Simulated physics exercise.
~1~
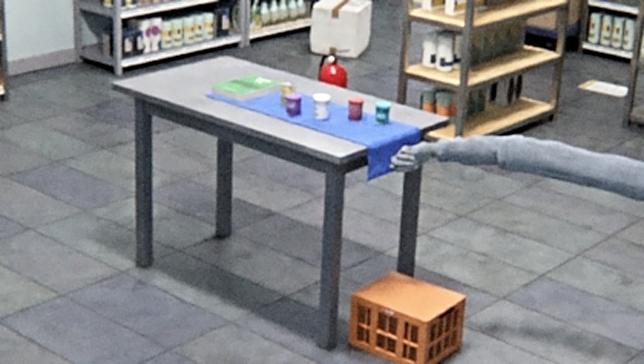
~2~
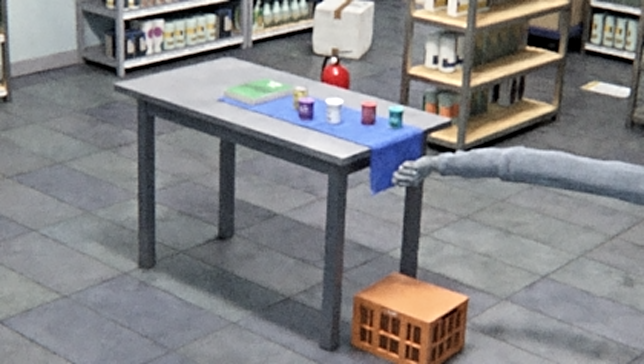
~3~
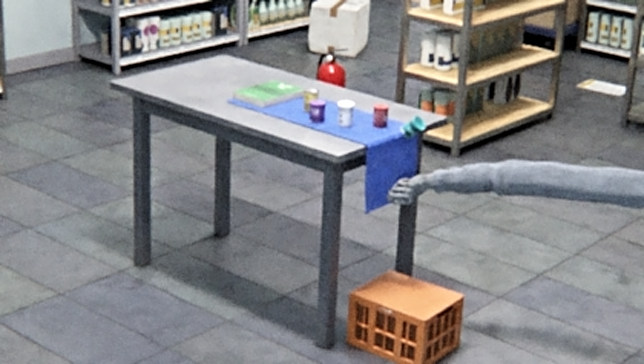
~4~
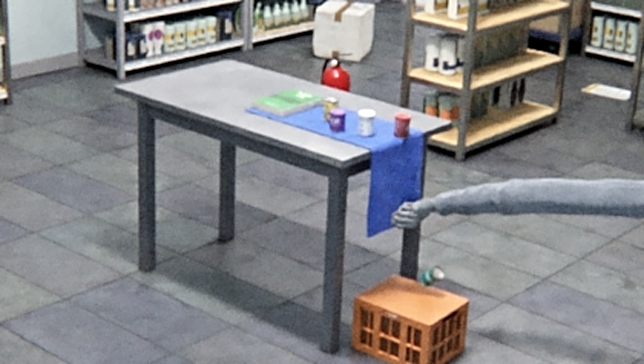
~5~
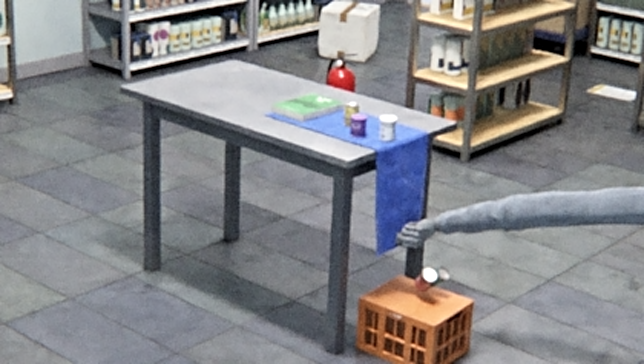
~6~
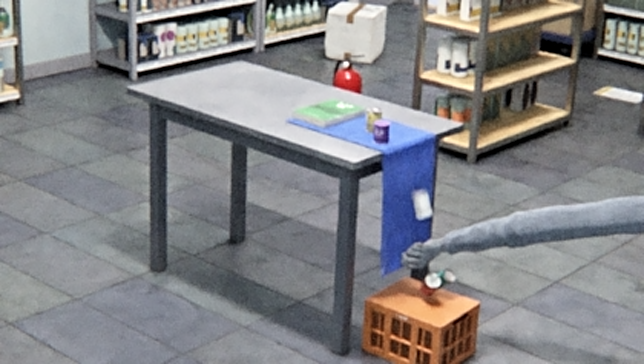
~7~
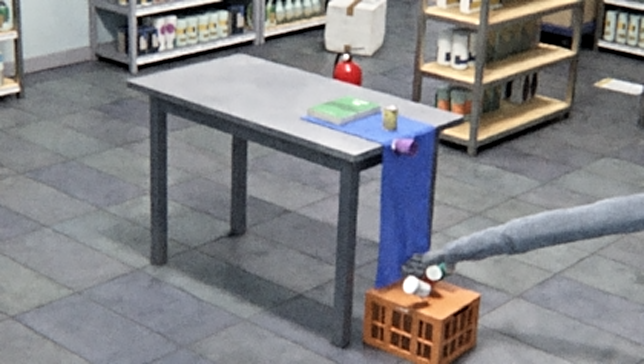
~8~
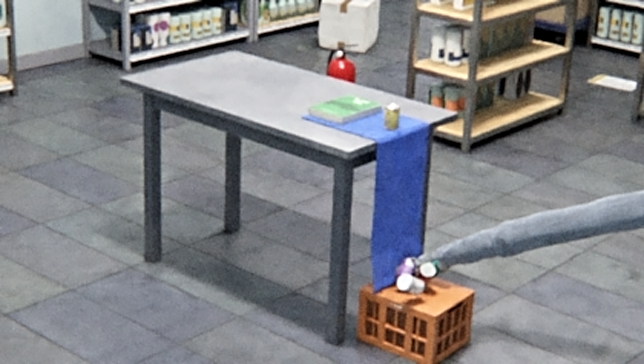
In a shop with stocked shelves, a gray arm steadily pulled a blue cloth off the end of a table, and four small cans tumbled one after another onto an orange crate below, leaving a yellowish can and a green item on top.
